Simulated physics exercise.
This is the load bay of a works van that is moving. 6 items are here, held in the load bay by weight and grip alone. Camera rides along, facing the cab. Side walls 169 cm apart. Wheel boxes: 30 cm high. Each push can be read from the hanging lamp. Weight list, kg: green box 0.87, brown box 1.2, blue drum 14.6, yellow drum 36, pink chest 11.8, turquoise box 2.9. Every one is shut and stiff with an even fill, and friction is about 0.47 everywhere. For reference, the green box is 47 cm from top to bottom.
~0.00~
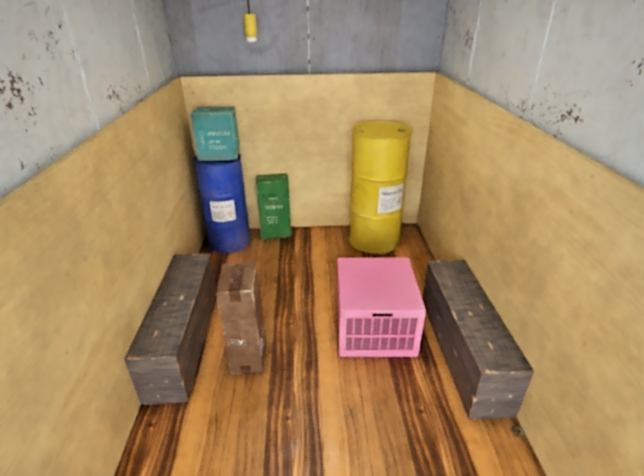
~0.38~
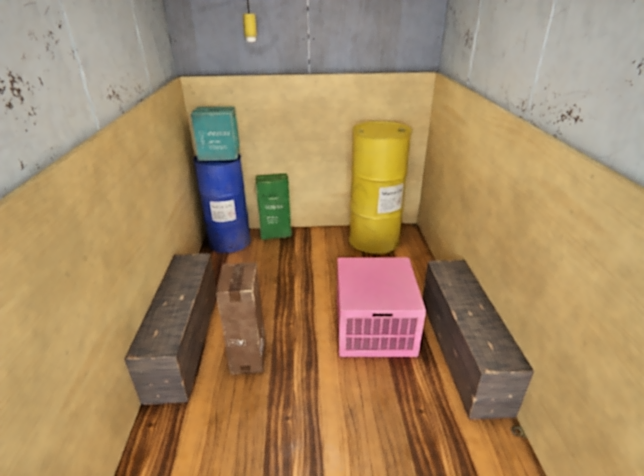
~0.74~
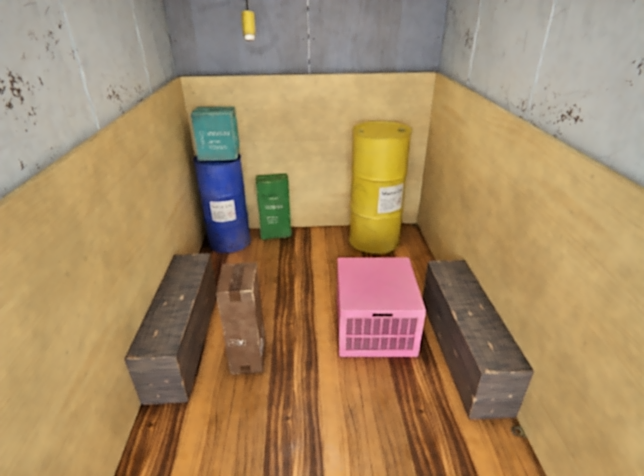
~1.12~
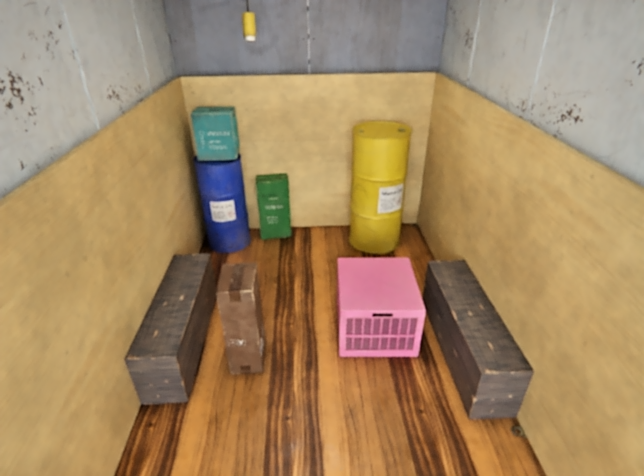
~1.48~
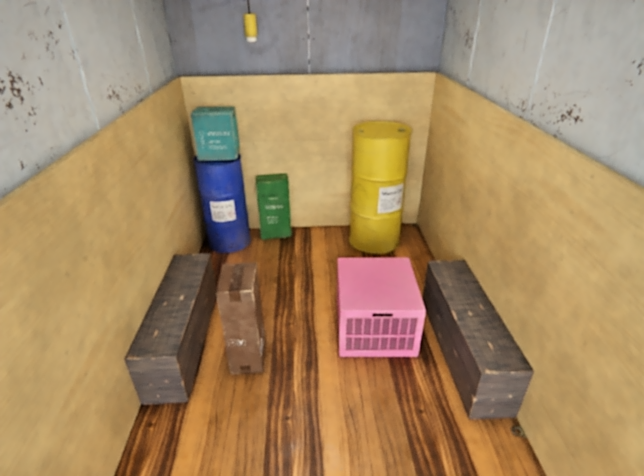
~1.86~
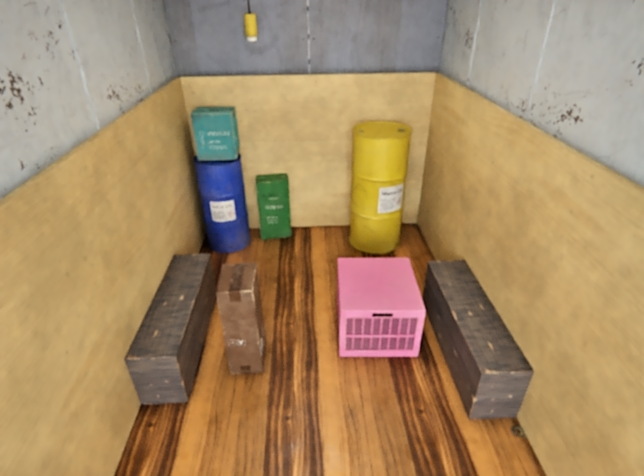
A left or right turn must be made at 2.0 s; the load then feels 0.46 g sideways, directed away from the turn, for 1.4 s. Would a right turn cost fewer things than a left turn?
Yes, the right turn is better.
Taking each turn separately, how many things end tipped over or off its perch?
Results - left: 4, right: 0.
Turning left. At 2.96 s, force 0.46 g right; brown box 51° off upright near (297, 323); green box 31° off upright near (295, 203); turquoise box 35° off upright.
After 3.86 s, steady run; turquoise box now off its perch; green box on its side near (319, 218); brown box 52° off upright near (300, 323).
In the end (6.4 s), off its perch, turquoise box; toppled in the load bay, green box, brown box and blue drum; the other 2 under 15 cm from the start. In the last view, green box near (319, 218), brown box near (300, 323).
Turning right instead, nothing is lost, 0 of 6 in all.
